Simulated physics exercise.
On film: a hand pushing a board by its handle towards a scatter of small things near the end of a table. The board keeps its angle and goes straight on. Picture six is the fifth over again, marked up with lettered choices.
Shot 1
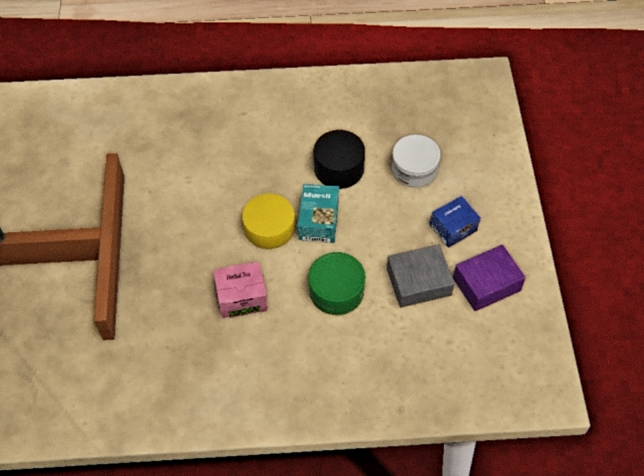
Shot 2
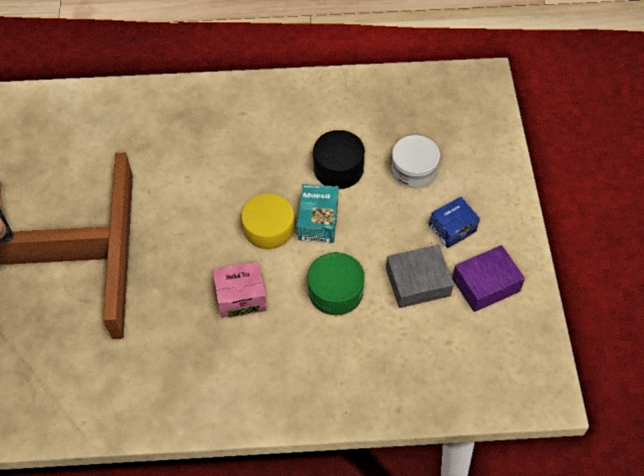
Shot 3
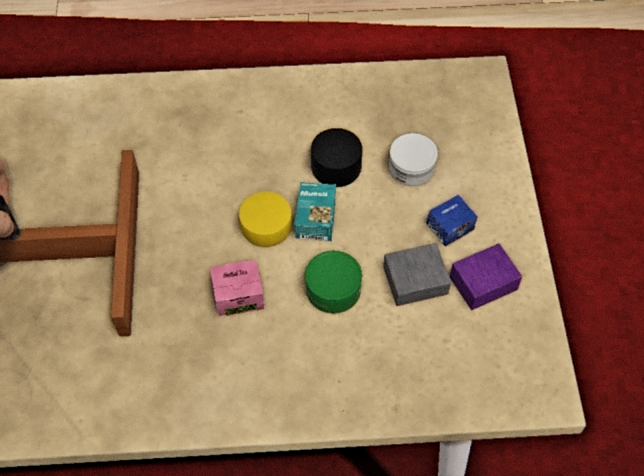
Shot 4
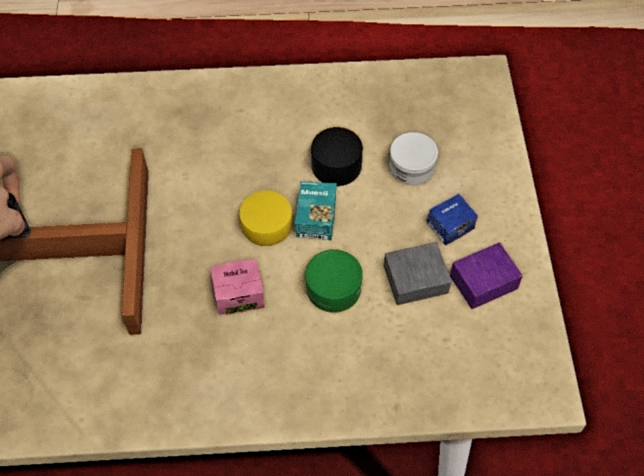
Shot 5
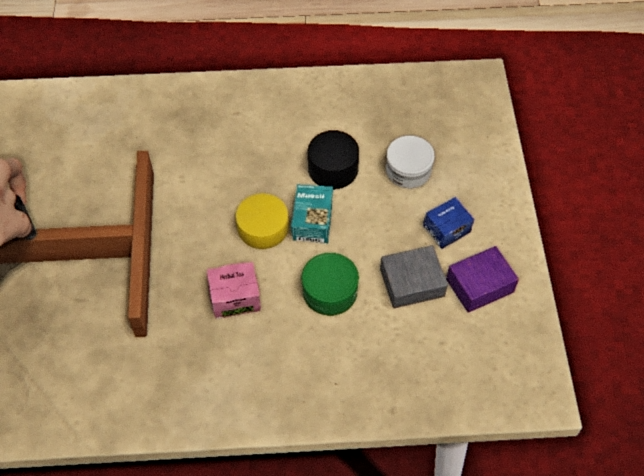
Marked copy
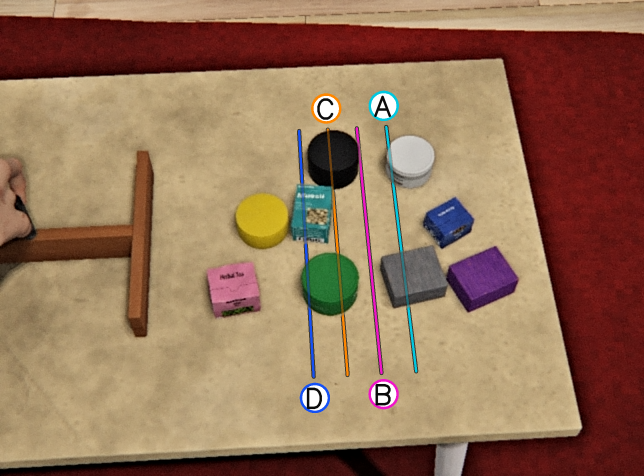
A wooden T-shaped board slides slowly to the right across a mottled beige tabletop, seen from above, with red carpet around it and a strip of pale floor behind. To its right sit black, white, yellow and green round containers, turquoise, pink and blue packets, and grey and purple blocks. A hand comes into view at the left, pushing the handle, while the scattered things stay put and the view shifts very slightly.
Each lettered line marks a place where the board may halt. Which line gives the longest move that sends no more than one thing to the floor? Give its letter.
A.
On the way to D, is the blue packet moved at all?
By then, no.
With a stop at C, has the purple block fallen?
No.
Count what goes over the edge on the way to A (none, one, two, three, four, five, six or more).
By then, one.
On the marked copy, A at (400, 239); B at (368, 241); C at (337, 242); D at (306, 244).
Taking A. A third of the way, board (233, 224); pink packet (266, 290); yellow tin (268, 221).
Two thirds of the way, board (327, 220); purple block (525, 280); grey block (466, 263).
When it is over, board (397, 216); purple block over the edge; grey block (532, 257); one fallen.
As for the rest, B is within the limit but short; C is within the limit but short; D is within the limit but short.
